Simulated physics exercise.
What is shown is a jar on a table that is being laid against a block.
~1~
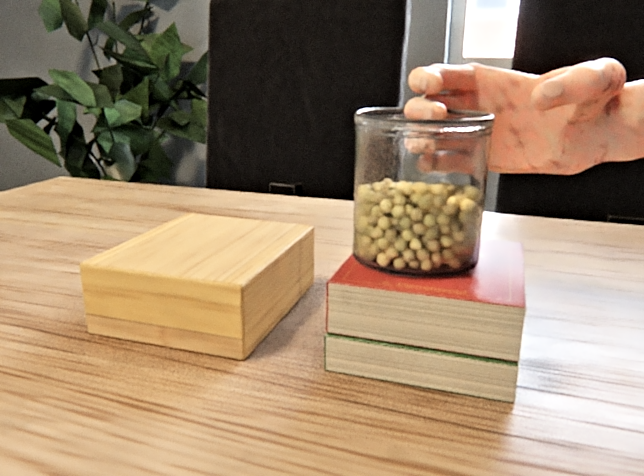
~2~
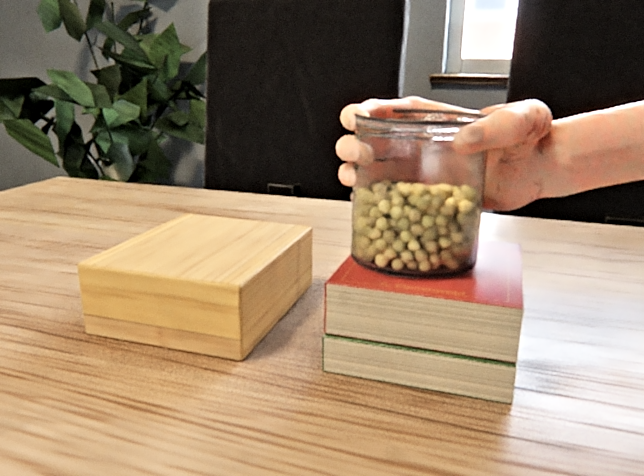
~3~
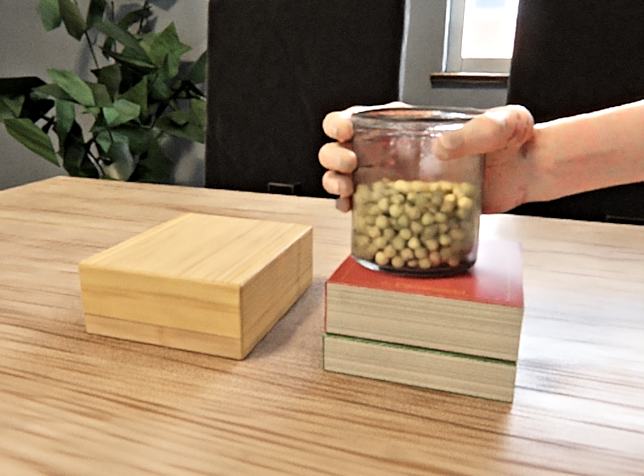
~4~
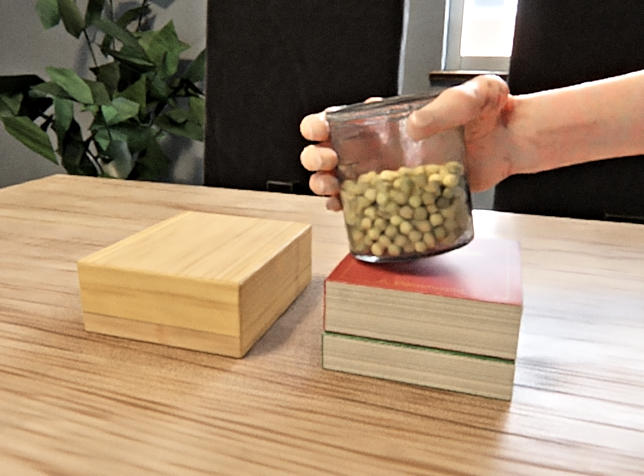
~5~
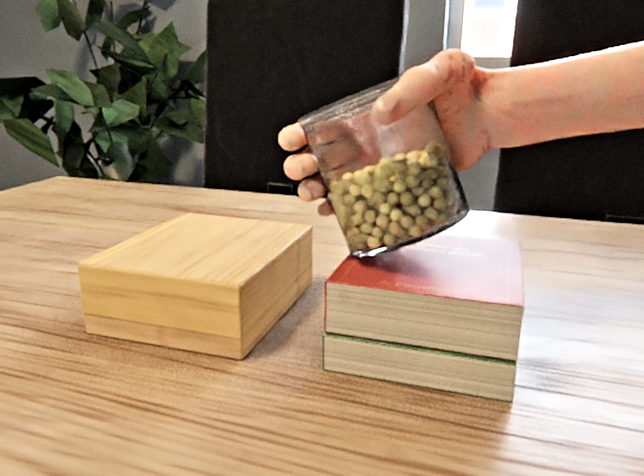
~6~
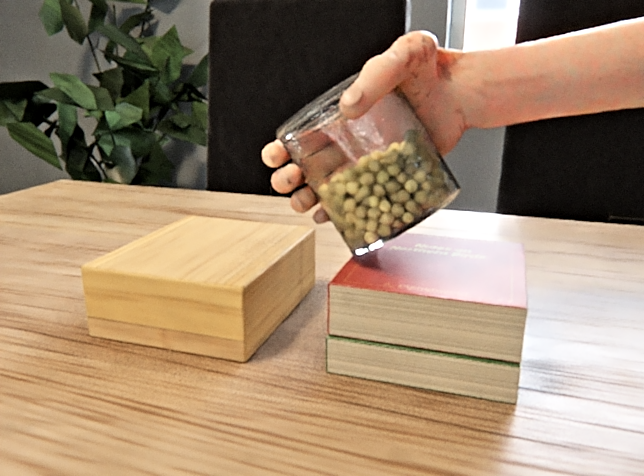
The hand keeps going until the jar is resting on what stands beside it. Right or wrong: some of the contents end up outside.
Right.
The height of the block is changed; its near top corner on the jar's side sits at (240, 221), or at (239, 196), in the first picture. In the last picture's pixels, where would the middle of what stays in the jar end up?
The middle comes to rest at (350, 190) the first time and at (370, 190) the second time.
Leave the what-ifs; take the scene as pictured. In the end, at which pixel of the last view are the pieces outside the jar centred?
I'd put it somewhere around pixel (195, 238).
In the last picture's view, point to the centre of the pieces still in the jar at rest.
In the final picture it sits close to (295, 225).
Then, 0.52 s after the last picture, the jar leans 57°; everything is still inside.
Then, 1.07 s after the last picture, the jar leans 81°; everything is still inside.
Then, 1.73 s after the last picture, the jar rests on the block at 96°; about a quarter of the soya beans out of it.
At rest, the jar rests on the block at 96°; about a quarter of the soya beans out of it.
